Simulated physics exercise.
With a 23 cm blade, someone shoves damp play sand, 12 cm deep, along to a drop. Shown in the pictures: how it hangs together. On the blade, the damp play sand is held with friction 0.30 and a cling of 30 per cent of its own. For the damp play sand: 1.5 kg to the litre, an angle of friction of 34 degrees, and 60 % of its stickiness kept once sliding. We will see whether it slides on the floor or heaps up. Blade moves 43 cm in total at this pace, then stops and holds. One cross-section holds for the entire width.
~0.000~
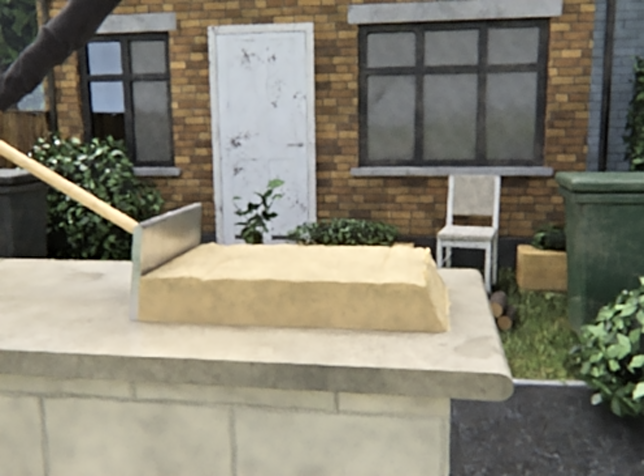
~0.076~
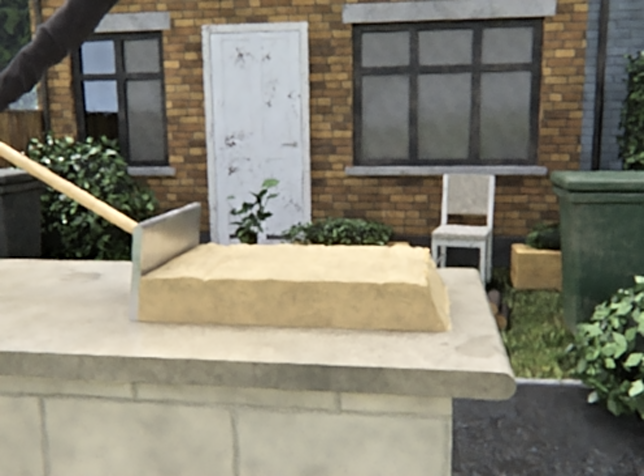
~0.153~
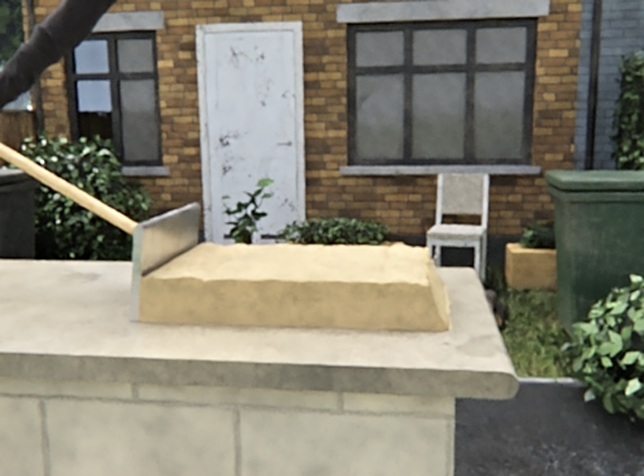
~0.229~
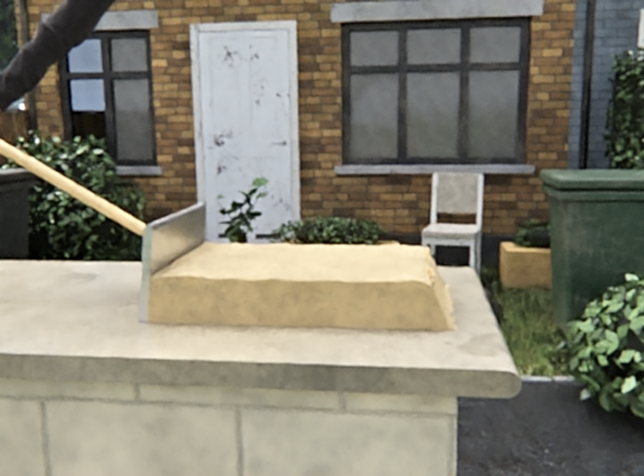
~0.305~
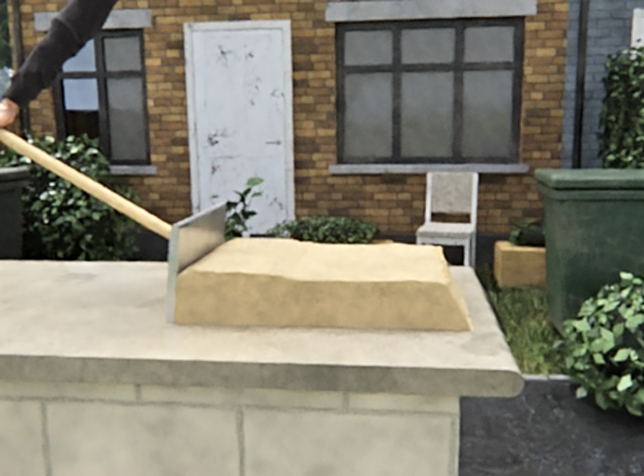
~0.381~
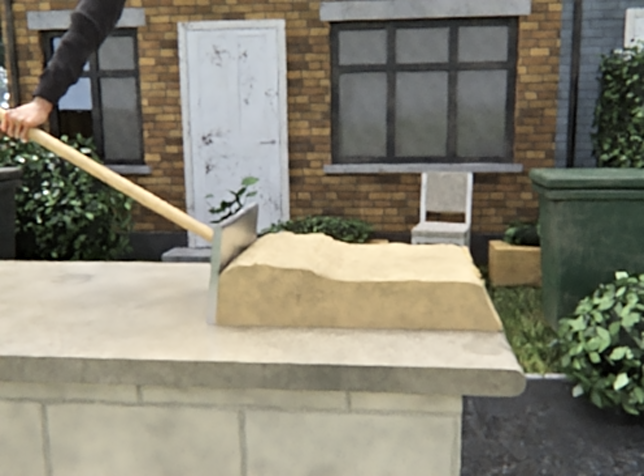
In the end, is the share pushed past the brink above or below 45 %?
The result comes out in excess of 45 per cent.
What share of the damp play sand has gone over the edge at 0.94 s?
Estimated share: Around 50 percent.
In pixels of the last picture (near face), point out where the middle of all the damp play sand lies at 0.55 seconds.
Centre noted at roughly (446, 307).
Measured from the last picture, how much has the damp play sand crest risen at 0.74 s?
By my estimate, near 0 cm.
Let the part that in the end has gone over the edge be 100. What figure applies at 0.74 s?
Close to 30 in a hundred.
By 0.55 s, 0 % has gone over the edge.
By 0.74 s, 22 % has gone over the edge.
By 0.94 s, 51 % has gone over the edge.
By 1.14 s, 69 % has gone over the edge.
By 1.47 s, at the end, 70 % has gone over the edge.
